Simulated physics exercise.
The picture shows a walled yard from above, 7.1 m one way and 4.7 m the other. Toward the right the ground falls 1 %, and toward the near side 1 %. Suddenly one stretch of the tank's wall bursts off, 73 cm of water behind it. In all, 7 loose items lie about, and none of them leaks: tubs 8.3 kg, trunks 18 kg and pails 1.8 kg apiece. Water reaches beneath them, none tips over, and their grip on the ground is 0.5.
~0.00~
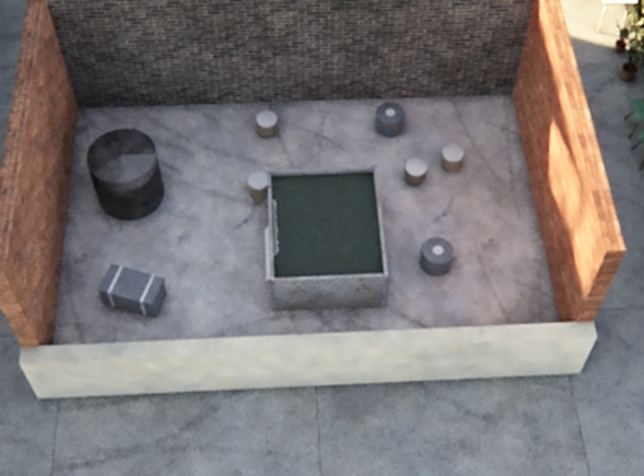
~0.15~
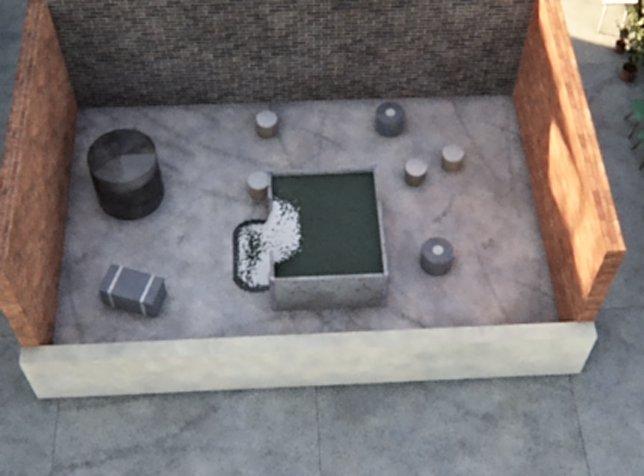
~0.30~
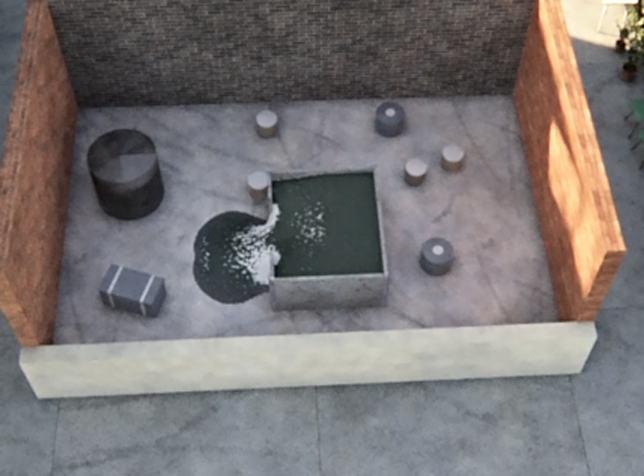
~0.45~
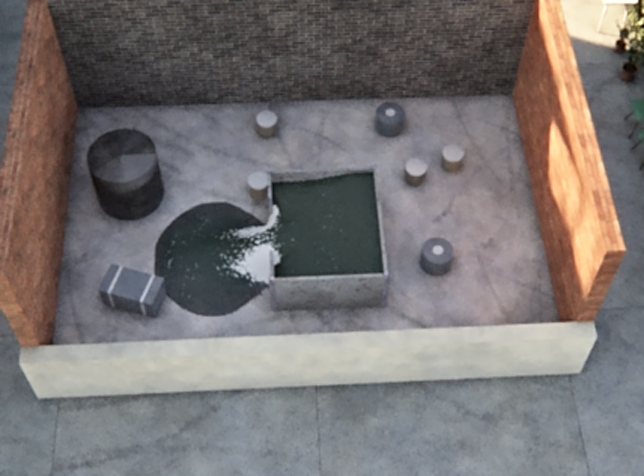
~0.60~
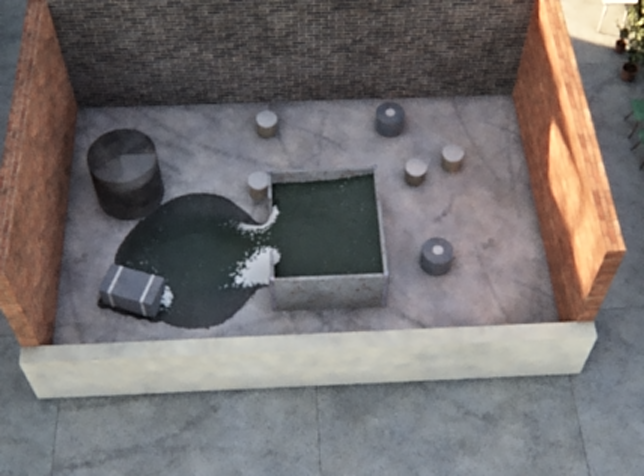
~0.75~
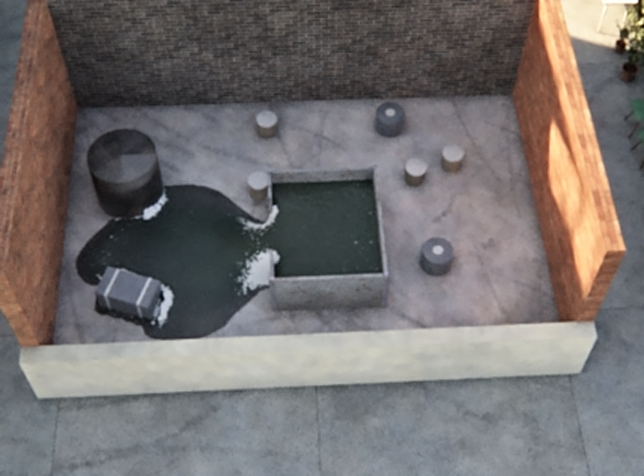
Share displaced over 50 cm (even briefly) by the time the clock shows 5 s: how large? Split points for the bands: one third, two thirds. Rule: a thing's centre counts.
My bet is the share falls short of a third.
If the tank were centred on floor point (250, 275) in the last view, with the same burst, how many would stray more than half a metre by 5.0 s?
Result: 3 of them.
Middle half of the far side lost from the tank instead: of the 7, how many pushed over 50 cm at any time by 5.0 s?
So the tally would be 3.
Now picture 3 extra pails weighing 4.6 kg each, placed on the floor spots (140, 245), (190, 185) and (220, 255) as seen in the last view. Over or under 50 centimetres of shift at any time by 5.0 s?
Result, in sequence: Above the mark / above the mark / above the mark.
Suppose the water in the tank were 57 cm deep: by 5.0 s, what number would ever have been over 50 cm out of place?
I count 1 of them in that case.
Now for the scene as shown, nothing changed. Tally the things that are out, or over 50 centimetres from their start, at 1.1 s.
Answer: 1.
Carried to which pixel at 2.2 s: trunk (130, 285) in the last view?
Near (87, 316).
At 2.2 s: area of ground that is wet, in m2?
About 14 m2 is covered.
After 1.1 s 1 of 7 are over 50 cm from their spots; 0 afloat.
After 2.2 s 1 of 7 are over 50 cm from their spots; 1 afloat.
After 3.5 s 1 of 7 are over 50 cm from their spots; 1 afloat.
After 5.0 s 2 of 7 are over 50 cm from their spots, and 2 have been at some point; 1 afloat.
